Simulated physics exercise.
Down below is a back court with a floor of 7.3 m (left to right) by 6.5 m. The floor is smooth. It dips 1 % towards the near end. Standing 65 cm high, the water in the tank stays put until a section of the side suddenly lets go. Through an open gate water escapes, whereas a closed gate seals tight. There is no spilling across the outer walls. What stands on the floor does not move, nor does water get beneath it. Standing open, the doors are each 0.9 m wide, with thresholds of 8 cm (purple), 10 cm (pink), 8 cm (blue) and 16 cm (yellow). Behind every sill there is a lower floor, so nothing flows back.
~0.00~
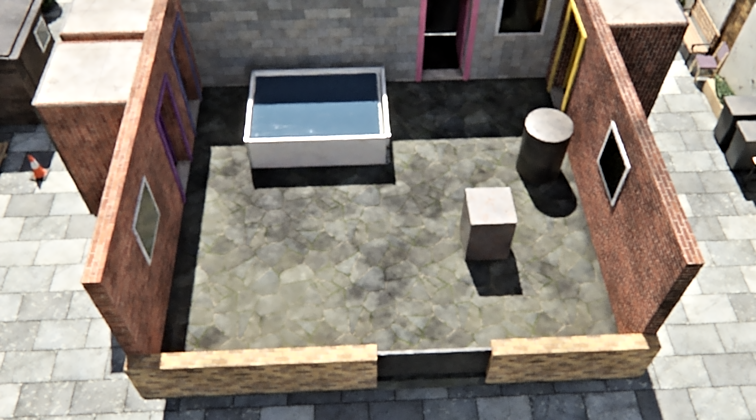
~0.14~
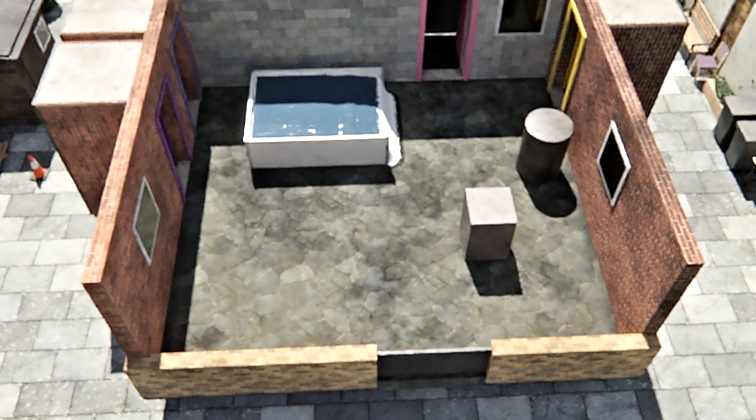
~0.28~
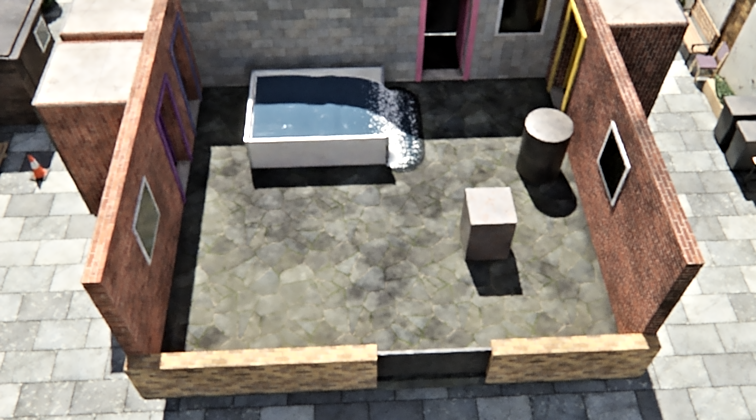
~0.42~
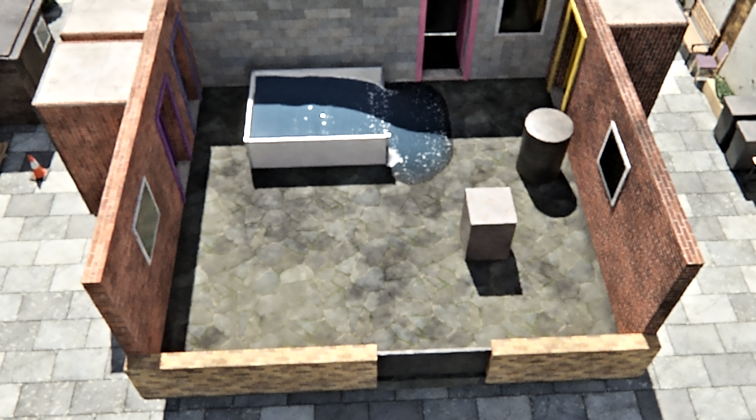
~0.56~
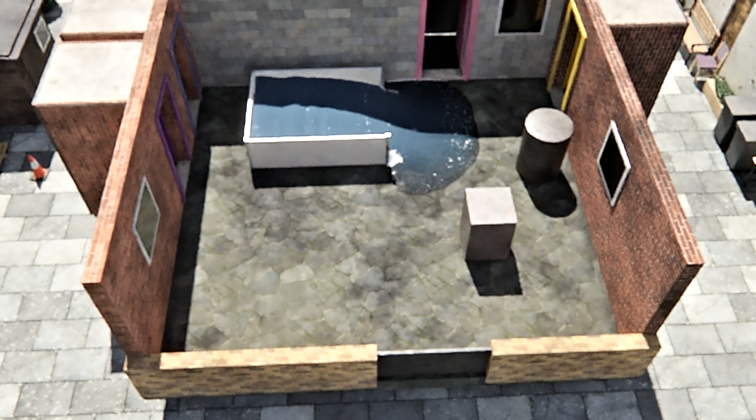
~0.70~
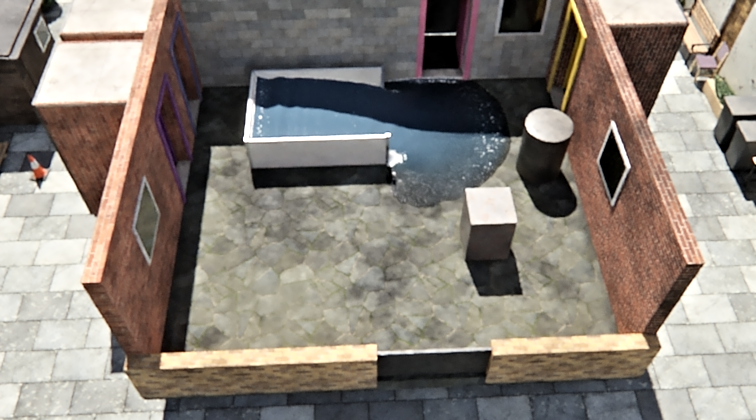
Water pours from the right end of the white tank and spreads rightward across the floor.
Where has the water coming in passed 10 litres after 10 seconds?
At the purple door it has not passed it; at the pink door it has passed it; at the blue door it has not passed it; at the yellow door it has passed it.
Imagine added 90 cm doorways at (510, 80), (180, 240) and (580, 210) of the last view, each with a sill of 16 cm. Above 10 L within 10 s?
The first one exceeds it, the second one doesn't reach it, and the third one doesn't reach it.
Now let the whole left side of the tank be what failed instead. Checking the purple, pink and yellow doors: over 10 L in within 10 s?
Against that limit: Purple above, pink under, yellow below.
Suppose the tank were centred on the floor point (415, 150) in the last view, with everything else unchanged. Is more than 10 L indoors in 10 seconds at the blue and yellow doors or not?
For the blue door, the amount is too high; for the yellow door, the amount is too high.
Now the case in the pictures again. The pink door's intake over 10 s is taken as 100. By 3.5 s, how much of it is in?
About 55%.
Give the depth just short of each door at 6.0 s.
Depths in cm: Purple 0, pink 13, blue 0, yellow 13.
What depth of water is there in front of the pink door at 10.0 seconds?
Roughly 4.5 centimetres.
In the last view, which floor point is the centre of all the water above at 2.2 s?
At roughly (414, 132).
After 1.4 s water covers 25 % of the floor and is deepest (28 cm) near (515, 155); purple door not reached, pink door 16 cm at the sill, 1 L in, blue door not reached, yellow door 28 cm at the sill, 8 L in.
After 2.2 s water covers 30 % of the floor and is deepest (42 cm) near (534, 91); purple door not reached, pink door 16 cm at the sill, 15 L in, blue door not reached, yellow door 39 cm at the sill, 74 L in.
After 3.5 s water covers 40 % of the floor and is deepest (34 cm) near (559, 147); purple door not reached, pink door 12 cm at the sill, 34 L in, blue door not reached, yellow door 31 cm at the sill, 216 L in.
After 6.0 s water covers 65 % of the floor and is deepest (21 cm) near (595, 358); purple door not reached, pink door 13 cm at the sill, 59 L in, blue door not reached, yellow door 13 cm at the sill, 278 L in.
After 10.0 s water covers 90 % of the floor and is deepest (20 cm) near (158, 376); purple door 5 cm at the sill, 0 L in, pink door 4 cm at the sill, 64 L in, blue door 4 cm at the sill, 0 L in, yellow door 6 cm at the sill, 279 L in.
